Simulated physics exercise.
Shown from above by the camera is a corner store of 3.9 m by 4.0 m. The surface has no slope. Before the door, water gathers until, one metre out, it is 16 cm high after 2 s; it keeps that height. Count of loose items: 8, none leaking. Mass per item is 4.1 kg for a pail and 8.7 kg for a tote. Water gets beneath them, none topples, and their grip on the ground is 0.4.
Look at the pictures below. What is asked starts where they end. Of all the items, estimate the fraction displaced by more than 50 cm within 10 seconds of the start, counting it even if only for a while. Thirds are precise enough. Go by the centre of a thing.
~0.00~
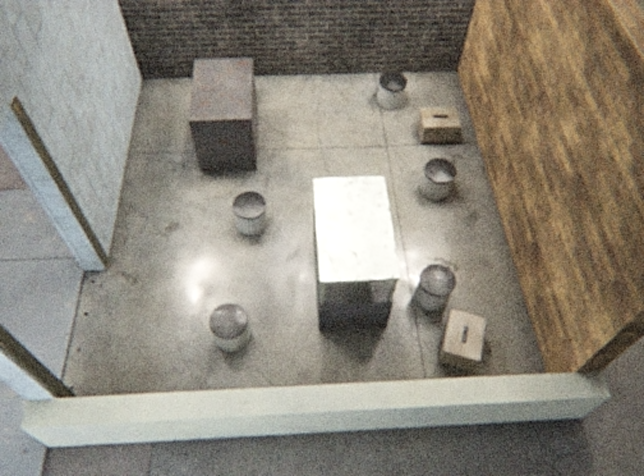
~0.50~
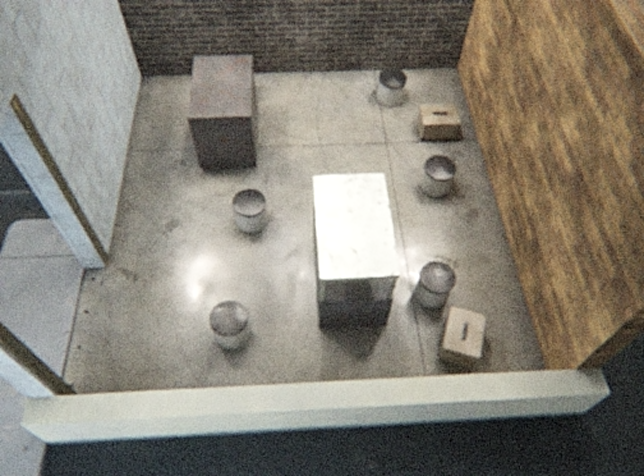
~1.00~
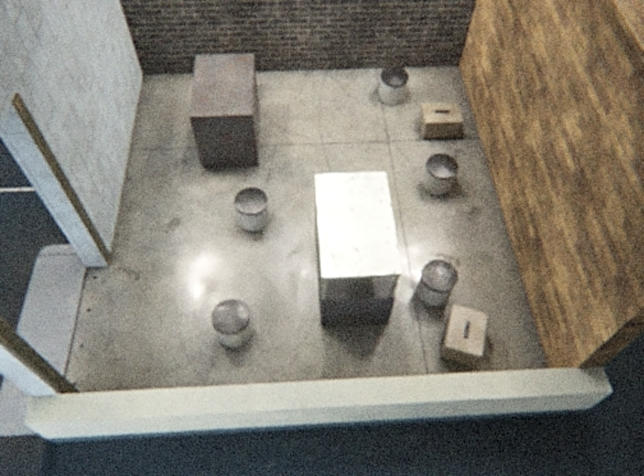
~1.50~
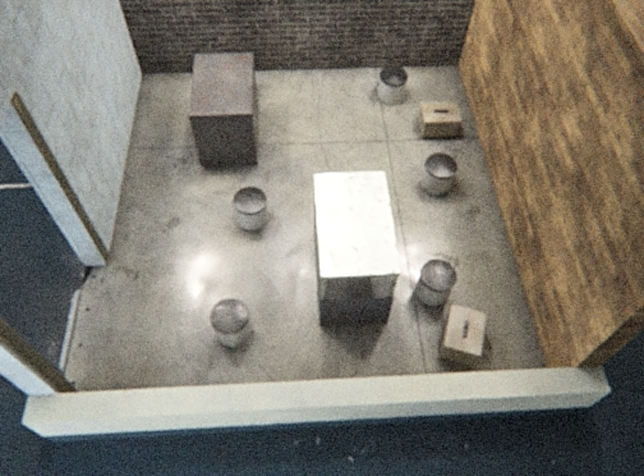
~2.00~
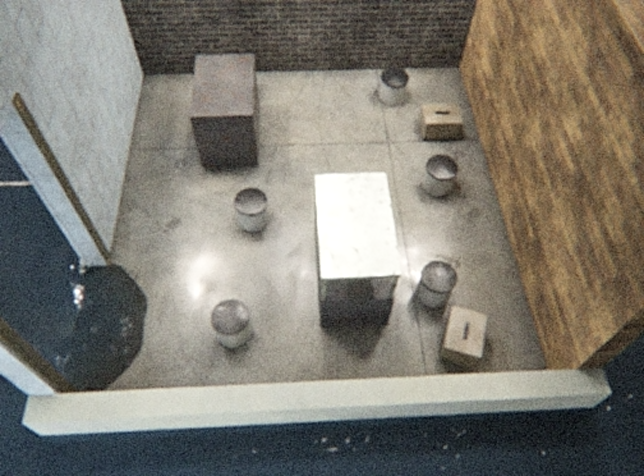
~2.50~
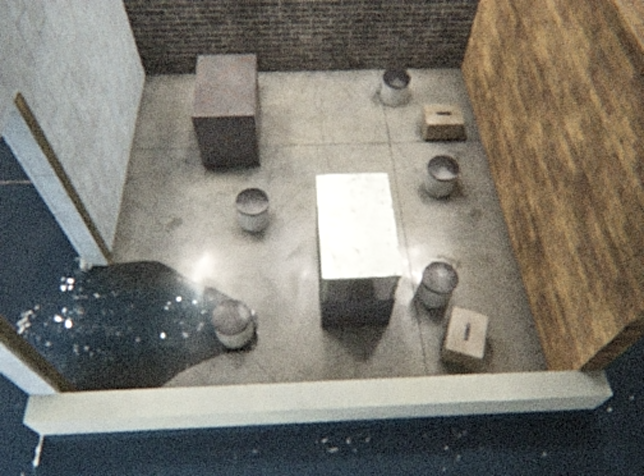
I'd put it at between one and two thirds.
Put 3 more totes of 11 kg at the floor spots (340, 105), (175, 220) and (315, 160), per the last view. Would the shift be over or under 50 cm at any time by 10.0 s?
Taking them in order, the first is within that distance, the second is within that distance and the third is within that distance.
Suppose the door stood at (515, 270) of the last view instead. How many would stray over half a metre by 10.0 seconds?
Then 3.
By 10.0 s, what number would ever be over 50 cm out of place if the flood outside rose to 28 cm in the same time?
I count 7 of them in that case.
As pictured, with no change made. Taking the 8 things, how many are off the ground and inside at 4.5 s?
Count at that moment: 0.
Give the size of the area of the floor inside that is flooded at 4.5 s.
Roughly 7.0 m2.
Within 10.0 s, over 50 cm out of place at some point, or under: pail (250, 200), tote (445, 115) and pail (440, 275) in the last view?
One by one: Above; below; below.
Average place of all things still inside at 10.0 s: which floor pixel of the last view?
At about (367, 142).
After 3.5 s 1 of 8 are over 50 cm from their spots; 0 afloat.
After 4.5 s 1 of 8 are over 50 cm from their spots; 0 afloat.
After 7.0 s 3 of 8 are over 50 cm from their spots; 0 afloat.
After 10.0 s 3 of 8 are over 50 cm from their spots, and 3 have been at some point; 5 afloat.
